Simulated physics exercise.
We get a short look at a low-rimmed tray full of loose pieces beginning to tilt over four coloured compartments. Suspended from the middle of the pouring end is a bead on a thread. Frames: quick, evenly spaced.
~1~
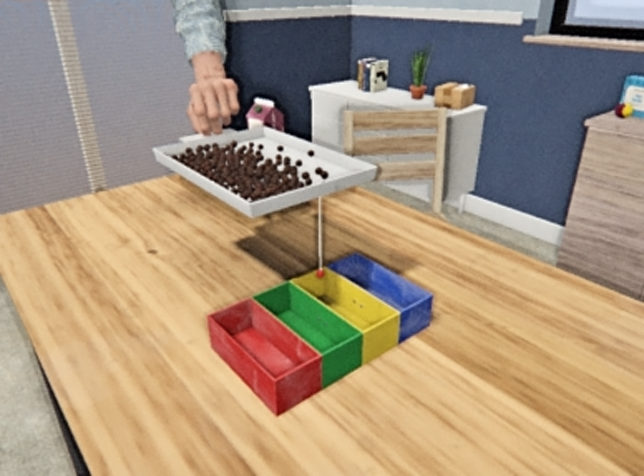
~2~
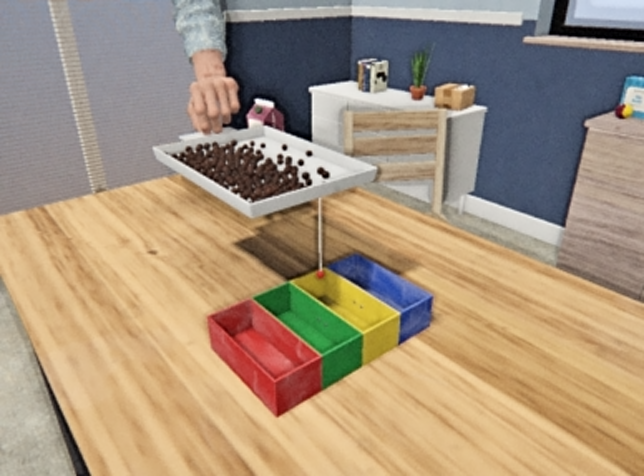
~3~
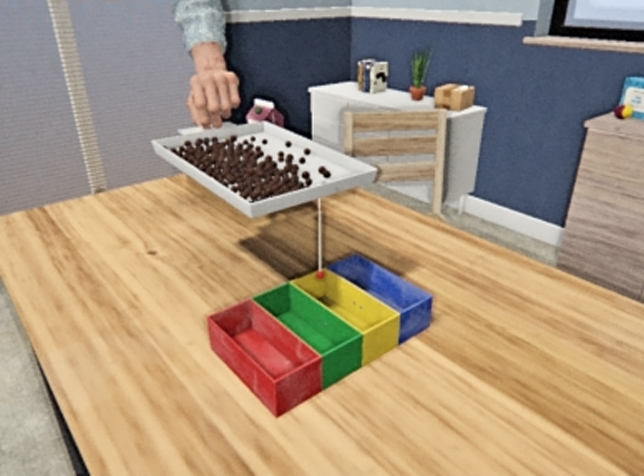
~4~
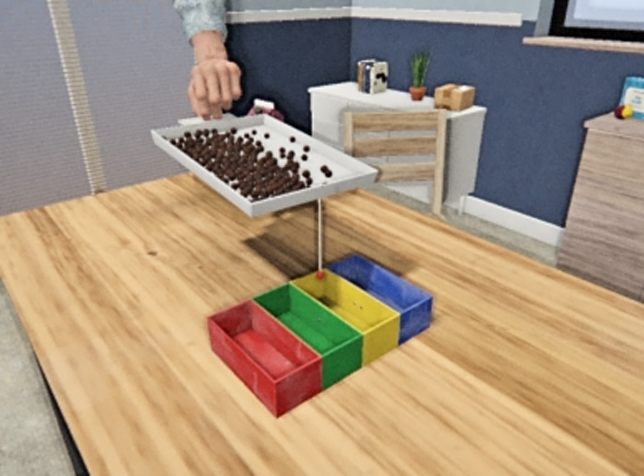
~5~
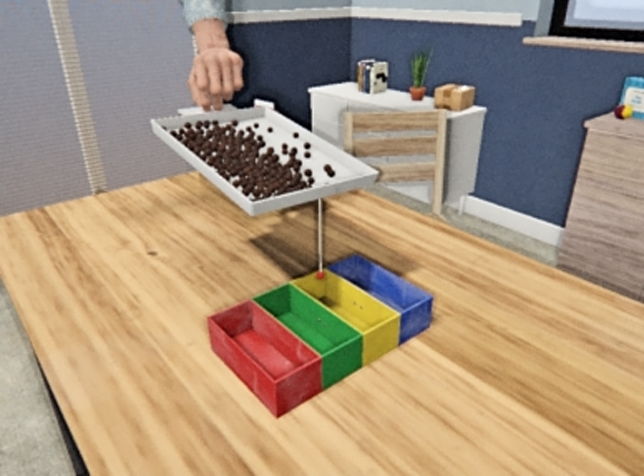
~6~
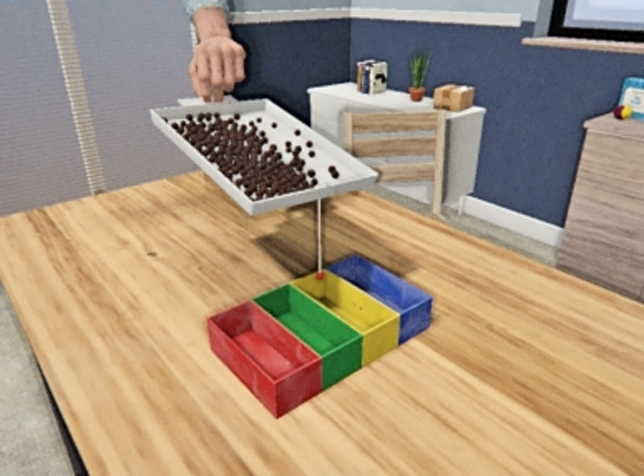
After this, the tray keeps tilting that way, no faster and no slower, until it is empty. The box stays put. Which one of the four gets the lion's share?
Lion's share: Blue.
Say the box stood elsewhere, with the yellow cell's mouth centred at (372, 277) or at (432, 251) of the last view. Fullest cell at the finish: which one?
Yellow first, the red cell second.
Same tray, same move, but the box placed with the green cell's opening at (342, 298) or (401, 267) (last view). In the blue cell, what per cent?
20 %, then 0 %.
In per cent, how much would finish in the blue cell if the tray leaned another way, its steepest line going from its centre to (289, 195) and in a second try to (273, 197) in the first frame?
I'd say some 0 in a hundred at first, then 0 in a hundred.
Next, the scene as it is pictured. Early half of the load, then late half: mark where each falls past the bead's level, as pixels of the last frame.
Early-half point (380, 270); late-half point (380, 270).
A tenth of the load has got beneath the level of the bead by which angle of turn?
Roughly 70°.
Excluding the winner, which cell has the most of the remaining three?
That's the cell in yellow.
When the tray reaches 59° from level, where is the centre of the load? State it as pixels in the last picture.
Look about (323, 167) in the last picture.
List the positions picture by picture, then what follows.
In the first picture, corners of the pouring end (251, 203) and (374, 167), level; middle of the load (241, 172), chocolate balls; bead on its thread (320, 274); red cell (299, 382); green cell (342, 357); yellow cell (381, 336); blue cell (415, 316).
In the second picture, corners of the pouring end (251, 203) and (374, 167), level; middle of the load (241, 171).
In the third picture, corners of the pouring end (251, 203) and (374, 169), tipped barely, lowest at the right corner; middle of the load (241, 168).
In the fourth picture, corners of the pouring end (252, 202) and (375, 170), tipped a little, lowest at the right corner; middle of the load (241, 164), about a tenth on the move.
In the fifth picture, corners of the pouring end (253, 202) and (375, 172), tipped a little, lowest at the right corner; middle of the load (243, 159), about a tenth on the move.
In the sixth picture, corners of the pouring end (253, 201) and (375, 174), tipped a little, lowest at the right corner; middle of the load (245, 156), the larger part on the move; red cell (299, 384); green cell (342, 360); yellow cell (381, 338); blue cell (415, 318).
Just after the last frame, tray tipped steeply; almost all on the tray; just a few in the yellow cell; just a few in the blue cell; about a tenth falling or outside the box.
A moment on, tray tipped right over; about a tenth on the tray; roughly a third in the blue cell; roughly a quarter in the yellow cell; just a few in the green cell; roughly a third falling or outside the box.
Further on, tray tipped past a quarter turn; roughly half in the blue cell; roughly a quarter in the yellow cell; just a few in the green cell; roughly a quarter falling or outside the box.
When it is over, tray tipped past a quarter turn; roughly half in the blue cell; roughly a quarter in the yellow cell; just a few in the green cell; not one in the red cell; roughly a quarter outside the box.
